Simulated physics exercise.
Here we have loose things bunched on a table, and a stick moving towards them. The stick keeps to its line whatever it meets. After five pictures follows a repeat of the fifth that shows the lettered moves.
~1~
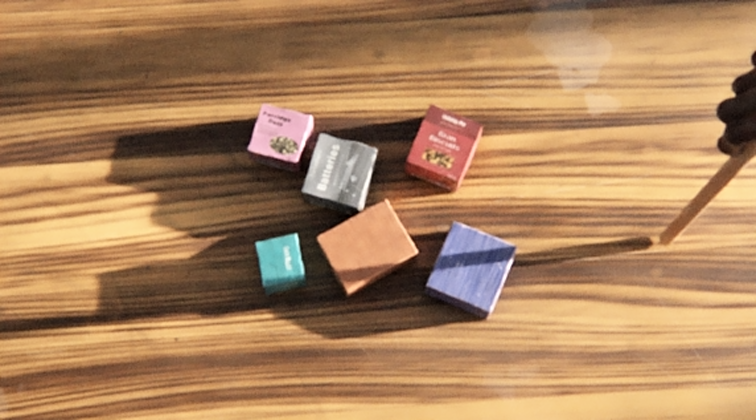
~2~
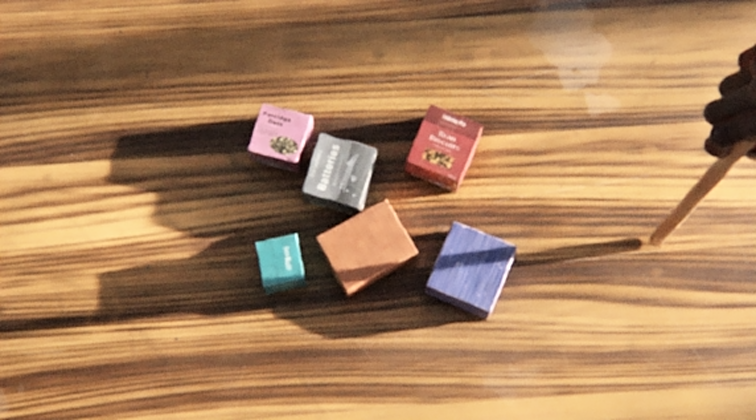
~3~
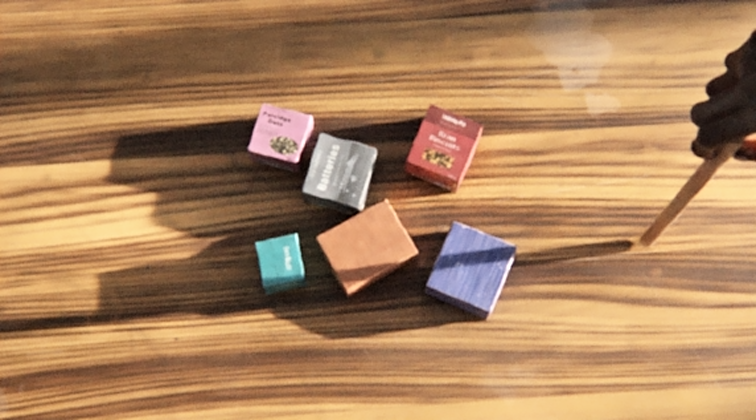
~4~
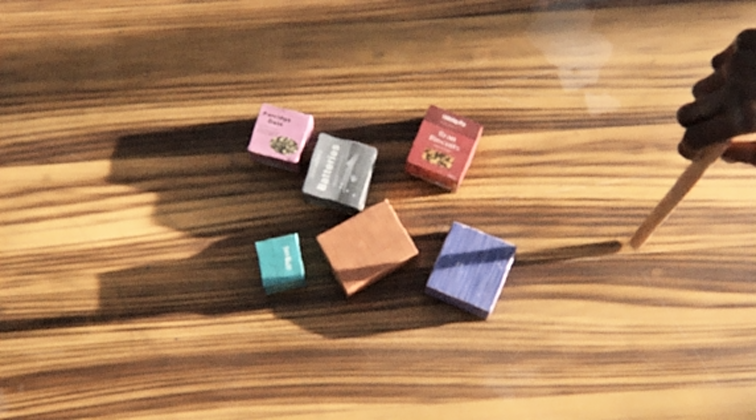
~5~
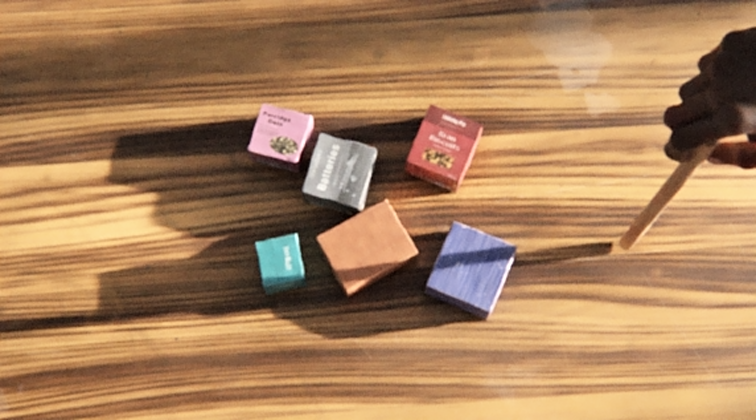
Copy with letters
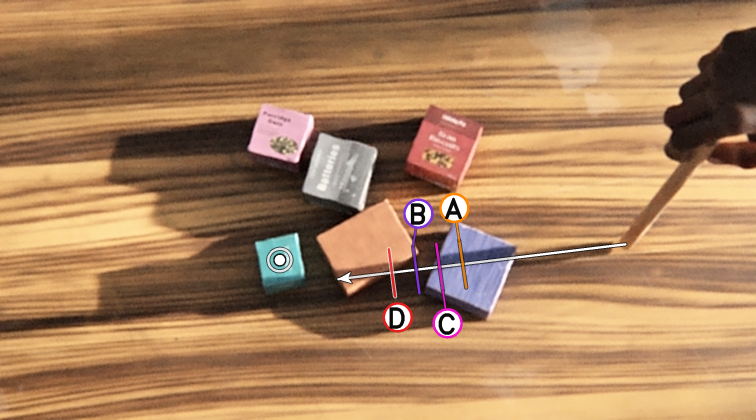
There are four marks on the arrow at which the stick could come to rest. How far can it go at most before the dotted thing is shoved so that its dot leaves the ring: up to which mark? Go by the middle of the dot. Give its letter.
A.
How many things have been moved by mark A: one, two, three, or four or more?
Two.
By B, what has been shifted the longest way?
The blue block has gone farthest.
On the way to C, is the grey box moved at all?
No.
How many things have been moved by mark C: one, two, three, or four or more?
It has moved three.
On the marked copy, A at (463, 264); B at (416, 269); C at (439, 267); D at (392, 273); the arrow from (626, 244) to (339, 279); the white dot at (280, 260).
With A. Early on, foot of the stick (565, 252).
Further on, foot of the stick (505, 260); blue block (461, 269).
At the end, foot of the stick (462, 265); blue block (425, 278); orange block (343, 249); the dot is still in its ring.
As for the rest, B shifts the dotted thing to (236, 267); C shifts the dotted thing to (260, 265); D shifts the dotted thing to (211, 267).
